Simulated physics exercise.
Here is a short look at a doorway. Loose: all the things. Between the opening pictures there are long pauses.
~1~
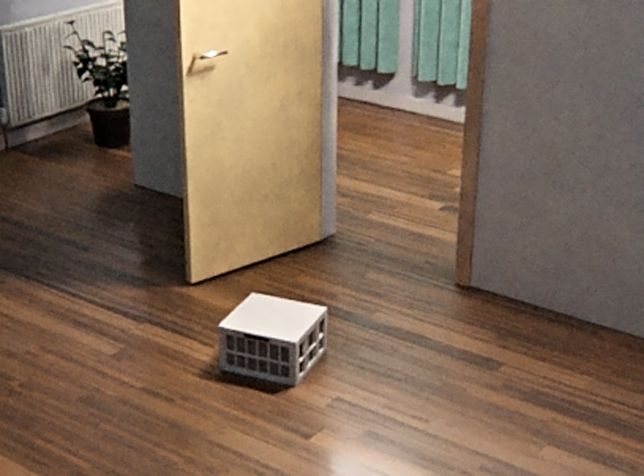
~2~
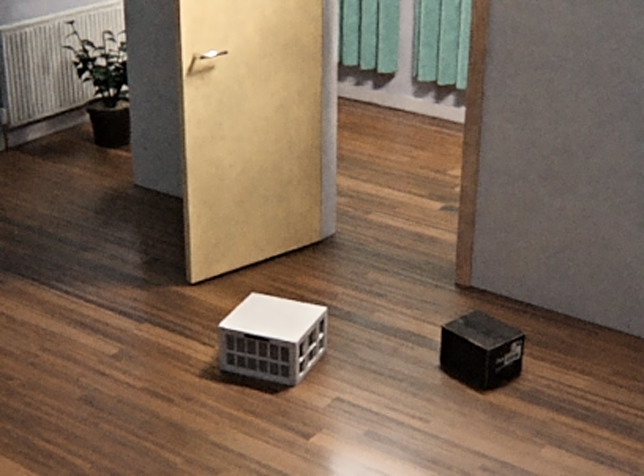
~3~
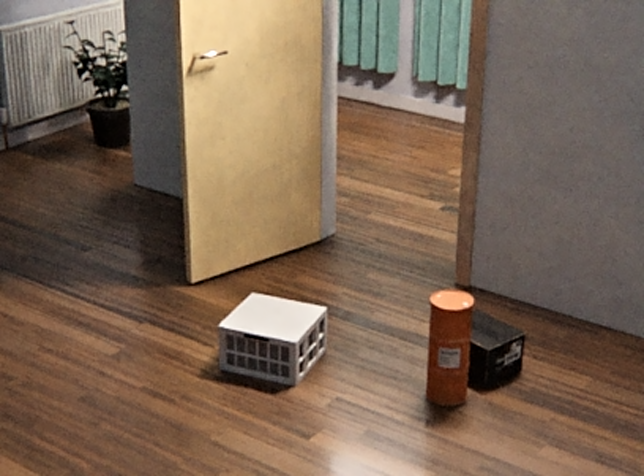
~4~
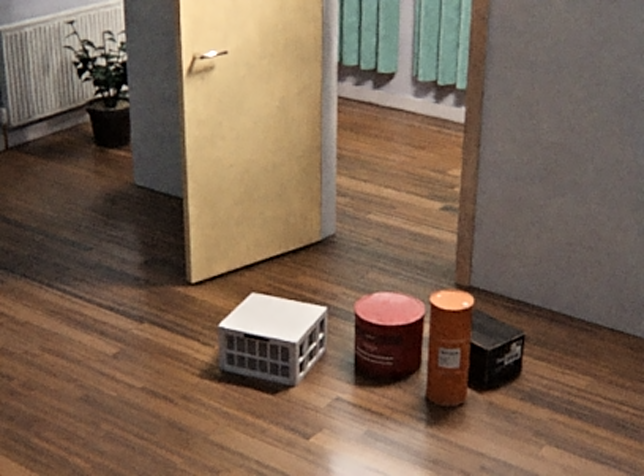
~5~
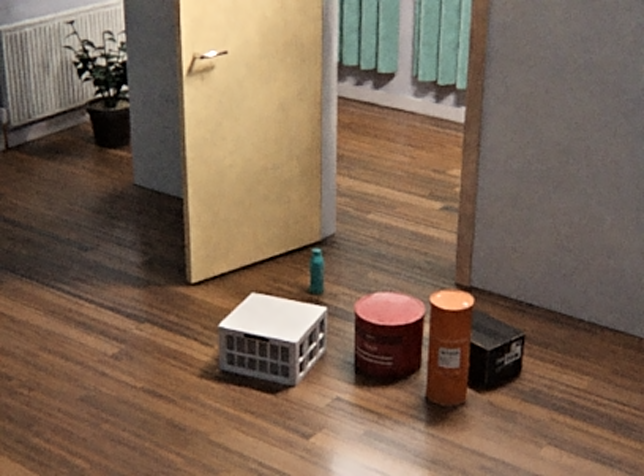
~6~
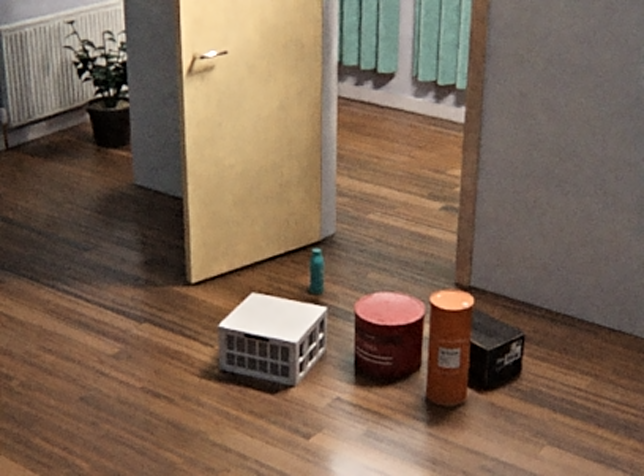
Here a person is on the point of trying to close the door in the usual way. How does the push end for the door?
The gap disappears.
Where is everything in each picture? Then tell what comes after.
In the first picture, door wide open and still; white crate (274, 338).
In the second picture, door wide open and still; black parcel (482, 348).
In the third picture, door wide open and still; white crate (274, 338); orange canister (449, 348).
In the fourth picture, door wide open and still; red pail (389, 335); black parcel (482, 348).
In the fifth picture, door wide open and still; white crate (274, 338); orange canister (449, 348).
In the sixth picture, door wide open and still; turquoise bottle (317, 271); red pail (389, 335).
Then, 1.60 s past the last view, door at 53°; turquoise bottle displaced about its own width near (333, 271).
Then, 2.40 s past the last view, door at 22°; turquoise bottle displaced well along near (396, 264).
Finally, door at 0°; moved from the start, turquoise bottle; the other 4 still in place. Final places as the last picture's camera would see them, turquoise bottle near (434, 249).
